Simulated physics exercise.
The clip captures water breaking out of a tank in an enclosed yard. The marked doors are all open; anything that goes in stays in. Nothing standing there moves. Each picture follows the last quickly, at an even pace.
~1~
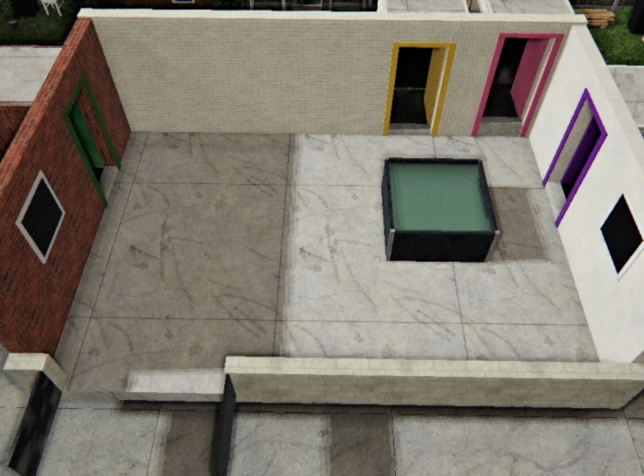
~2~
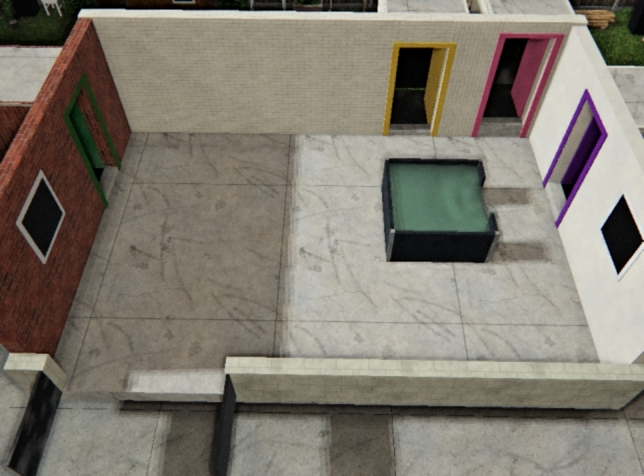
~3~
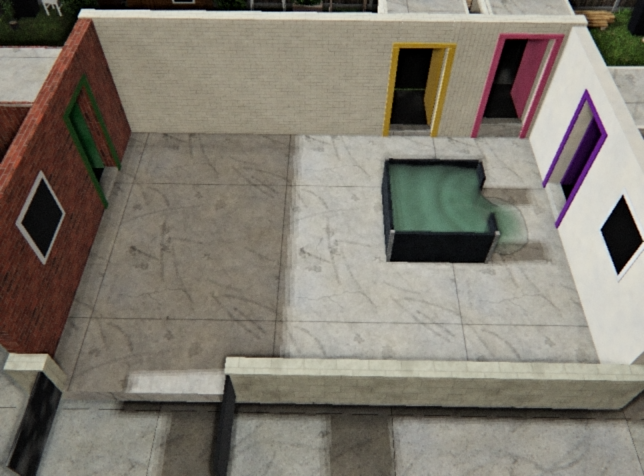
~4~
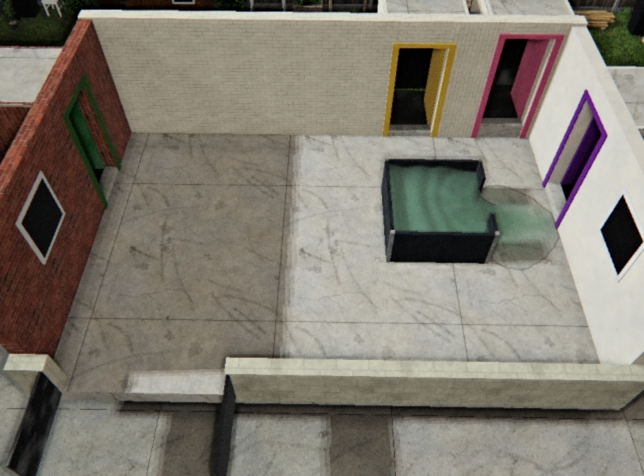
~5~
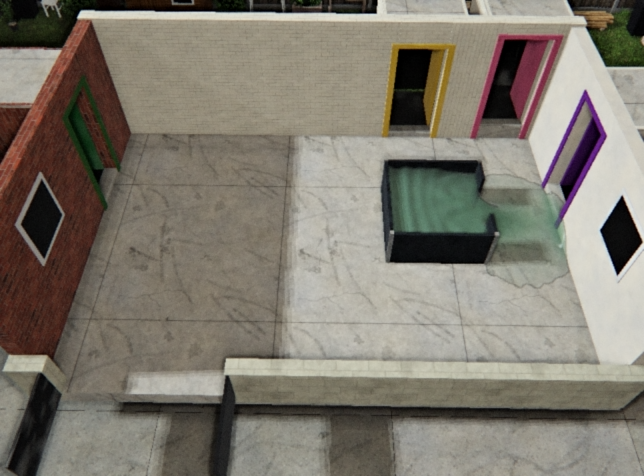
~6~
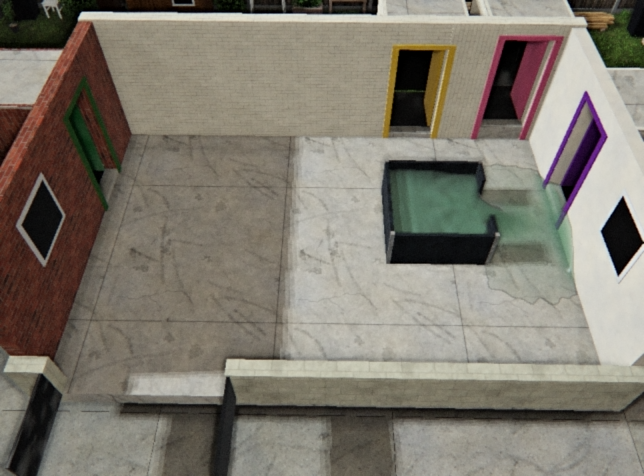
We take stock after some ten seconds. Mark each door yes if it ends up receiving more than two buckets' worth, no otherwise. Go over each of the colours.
Purple door - yes, pink door - no, yellow door - no, green door - no.
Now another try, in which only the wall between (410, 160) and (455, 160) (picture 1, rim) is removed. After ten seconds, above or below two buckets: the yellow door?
Here's my take: The yellow door tops the limit.
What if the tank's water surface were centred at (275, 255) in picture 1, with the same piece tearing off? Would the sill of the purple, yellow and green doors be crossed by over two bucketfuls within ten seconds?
Result - purple door: Short of the limit, yellow door: Short of the limit, green door: Short of the limit.
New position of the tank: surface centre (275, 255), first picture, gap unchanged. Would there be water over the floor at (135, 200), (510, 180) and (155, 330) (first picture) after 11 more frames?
One after the other: Untouched, reached, untouched.
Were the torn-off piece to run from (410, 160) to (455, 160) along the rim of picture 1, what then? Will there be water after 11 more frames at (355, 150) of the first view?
Verdict: Covered.
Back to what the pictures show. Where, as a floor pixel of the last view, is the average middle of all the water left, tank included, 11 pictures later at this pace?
I'd say around (478, 234).
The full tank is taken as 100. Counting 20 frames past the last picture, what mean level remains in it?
I'd put it near 36 per cent.
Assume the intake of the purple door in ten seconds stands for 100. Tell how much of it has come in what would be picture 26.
Result: 95 % of the ten-second total.
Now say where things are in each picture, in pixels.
The first picture shows still water in the water tank at (438, 197).
In the second picture, the front is at a hidden place, out from the gap at (480, 214).
In the third picture, the front is at (523, 241), out from the gap at (479, 216).
In the fourth picture, water pours out at (479, 216) and has run to (552, 219).
In the fifth picture, the front is at (542, 189), out from the gap at (479, 217).
In the sixth picture, water pours out at (480, 217) and has run to (538, 174).
A moment on, water covers 10 % of the floor; the purple door over two buckets in, the pink door wet at the sill, nothing in, the yellow door not reached, the green door not reached.
Next, water covers 15 % of the floor; the purple door far over two buckets in, the pink door wet at the sill, nothing in, the yellow door wet at the sill, nothing in, the green door not reached.
Then, water covers 35 % of the floor; the purple door far over two buckets in, the pink door wet at the sill, nothing in, the yellow door wet at the sill, nothing in, the green door not reached.
Later, water covers 75 % of the floor; the purple door far over two buckets in, the pink door wet at the sill, nothing in, the yellow door wet at the sill, nothing in, the green door not reached.
In the end, water covers 95 % of the floor; the purple door far over two buckets in, the pink door wet at the sill, nothing in, the yellow door wet at the sill, nothing in, the green door wet at the sill, nothing in.
